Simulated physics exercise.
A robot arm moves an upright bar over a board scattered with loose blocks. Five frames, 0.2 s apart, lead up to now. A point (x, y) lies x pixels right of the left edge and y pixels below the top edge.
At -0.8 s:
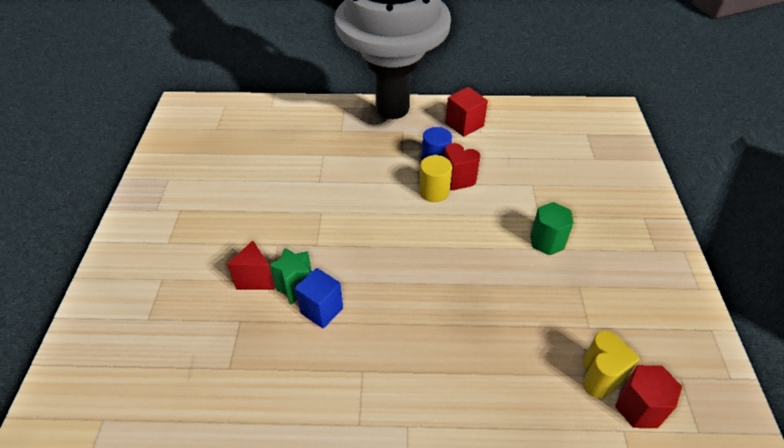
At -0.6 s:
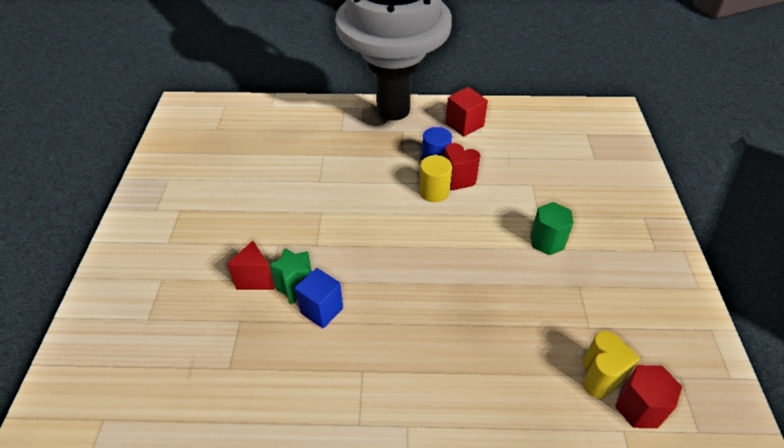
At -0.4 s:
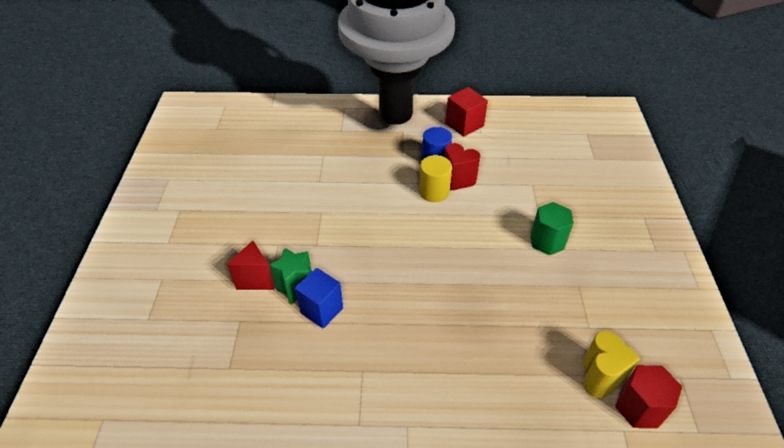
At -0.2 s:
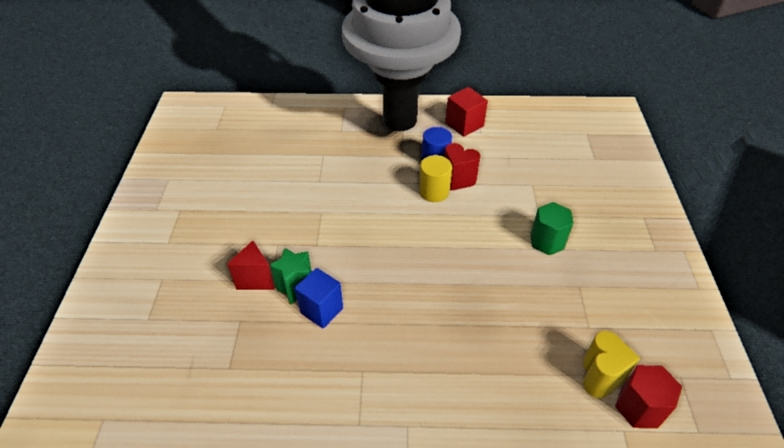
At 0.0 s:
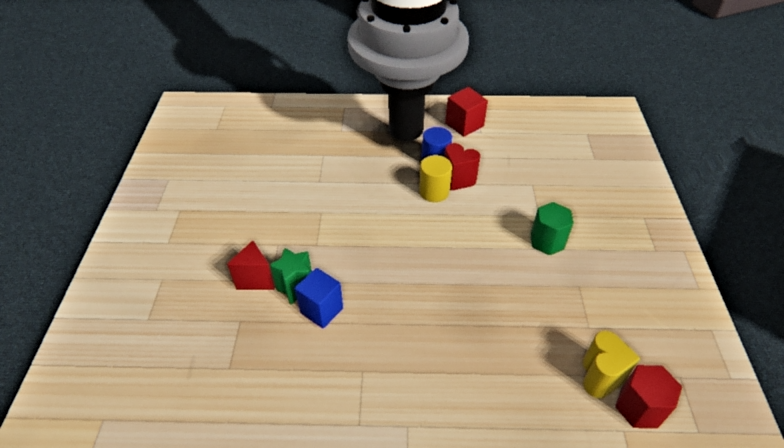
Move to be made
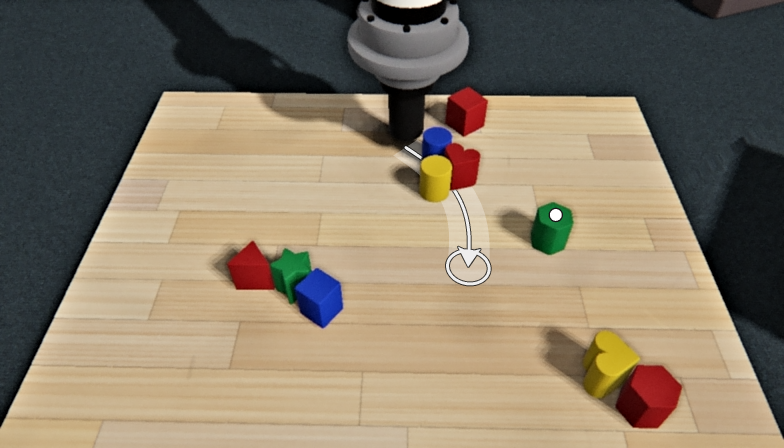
A robot arm holding an upright black bar stayed nearly still at the back of a wooden board, then slid slightly forward and right toward a blue cylinder, while the scattered colored blocks stayed put.
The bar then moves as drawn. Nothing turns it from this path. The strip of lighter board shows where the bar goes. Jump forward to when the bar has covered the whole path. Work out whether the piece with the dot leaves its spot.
Stays where it is.
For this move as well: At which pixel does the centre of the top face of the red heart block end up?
Answer: (501, 169).
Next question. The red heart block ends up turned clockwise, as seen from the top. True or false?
This is true.
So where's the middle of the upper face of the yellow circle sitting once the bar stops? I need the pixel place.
I'd guess (435, 212).
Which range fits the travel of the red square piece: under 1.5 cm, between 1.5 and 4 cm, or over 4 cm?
My prediction: Under 1.5 cm.
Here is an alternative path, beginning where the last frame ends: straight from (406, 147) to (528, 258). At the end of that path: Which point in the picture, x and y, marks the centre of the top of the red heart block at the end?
At (503, 169).
The drawn path runs from (406, 147) over (444, 177) and (466, 218) to (468, 267); the dot is on the green six-sided block.
The first path, step by step. One third of the way, bar at (445, 161); yellow circle at (439, 173); blue circle at (480, 148); red heart block at (497, 166), turned 85° clockwise.
Two thirds of the way, bar at (469, 202); yellow circle at (437, 202); blue circle at (485, 151); red heart block at (501, 169), turned 85° clockwise.
At the end, bar at (471, 251); yellow circle at (435, 212); blue circle at (485, 151); red heart block at (501, 169), turned 85° clockwise; red square piece not moved; green six-sided block not moved.
